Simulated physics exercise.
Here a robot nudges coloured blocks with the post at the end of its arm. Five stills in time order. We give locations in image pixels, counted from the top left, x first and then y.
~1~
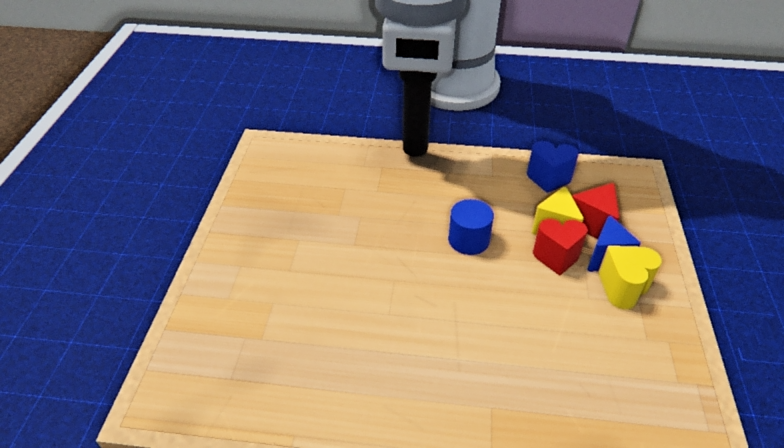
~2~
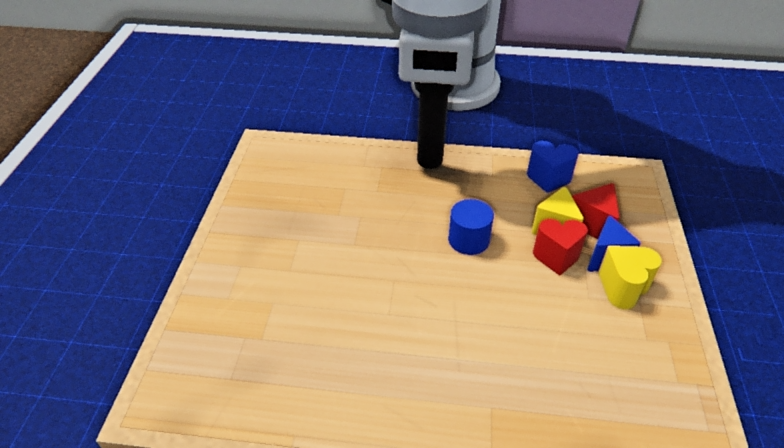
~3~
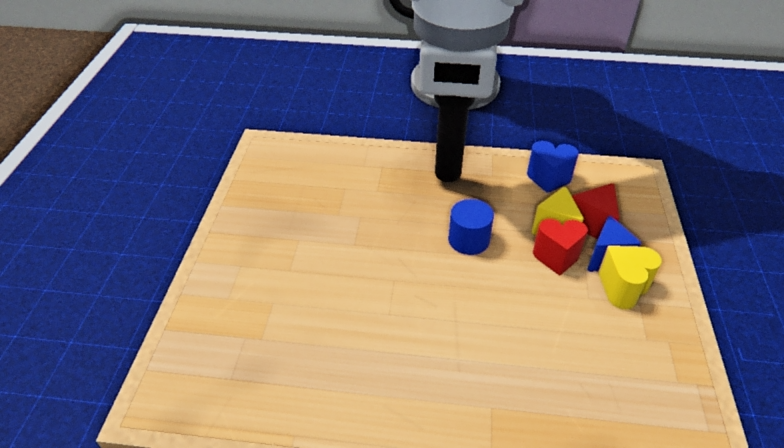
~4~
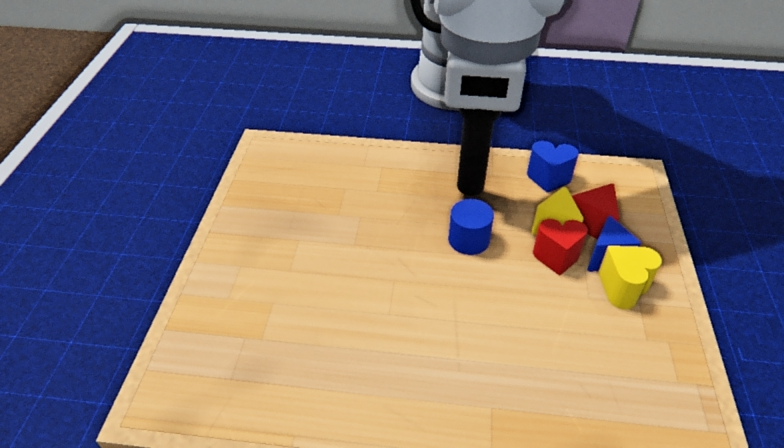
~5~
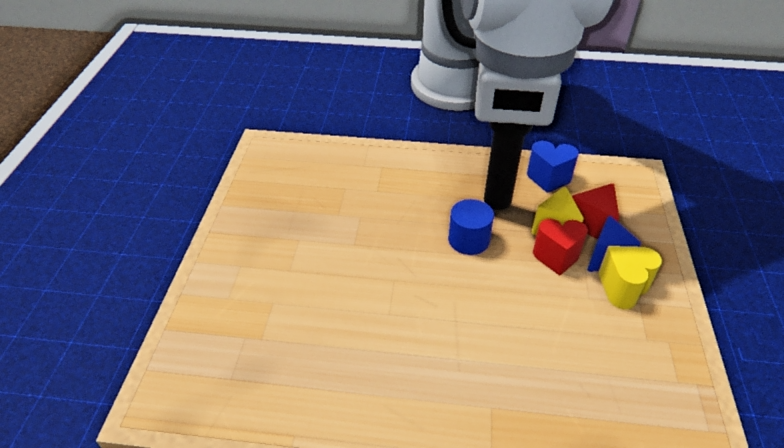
On a wooden board laid over a blue gridded surface, a robot arm holds its black post near the back edge, with a blue cylinder and a cluster of red, yellow and blue blocks nearby. The post moves forward and right, passing behind the cylinder to the gap beside the cluster, while the blocks stay still.
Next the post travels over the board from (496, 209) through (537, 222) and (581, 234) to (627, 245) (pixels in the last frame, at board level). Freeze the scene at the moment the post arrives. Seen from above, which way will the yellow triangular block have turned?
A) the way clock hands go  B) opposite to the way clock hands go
My pick is B.
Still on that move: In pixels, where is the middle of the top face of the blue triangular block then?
Pixel (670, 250).
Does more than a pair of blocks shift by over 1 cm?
Yes.
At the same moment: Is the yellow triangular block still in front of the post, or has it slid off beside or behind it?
It stays on the post's front.
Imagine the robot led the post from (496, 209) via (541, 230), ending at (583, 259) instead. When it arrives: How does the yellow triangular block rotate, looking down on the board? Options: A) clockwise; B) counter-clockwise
Correct choice: B.
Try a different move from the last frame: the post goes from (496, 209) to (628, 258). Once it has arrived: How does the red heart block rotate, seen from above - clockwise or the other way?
Seen from above, clockwise.
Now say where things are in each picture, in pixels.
Post tip (415, 150); block tops, yellow triangular block (562, 203); red heart block (564, 231); red triangular block (602, 198); blue triangular block (616, 234), in the first picture.
Post (430, 162); blocks unchanged, in the second picture.
Post (448, 175); blocks unchanged, in the third picture.
Post (470, 188); blocks unchanged, in the fourth picture.
Post (497, 202); yellow triangular block (562, 203); red heart block (564, 231); red triangular block (602, 198); blue triangular block (616, 234), in the fifth picture.
What follows on the original path. One third of the way, post (540, 215); yellow triangular block (572, 208), turned 20° anticlockwise.
Two thirds of the way, post (585, 227); yellow triangular block (623, 218), turned 40° anticlockwise; red heart block (567, 234), turned 20° clockwise; red triangular block (622, 195); blue triangular block (643, 237), turned 45° clockwise.
At the end, post (630, 238); yellow triangular block (669, 229), turned 20° anticlockwise; red heart block (567, 234), turned 20° clockwise; red triangular block (629, 192), turned 20° anticlockwise; blue triangular block (670, 250), turned 65° clockwise.
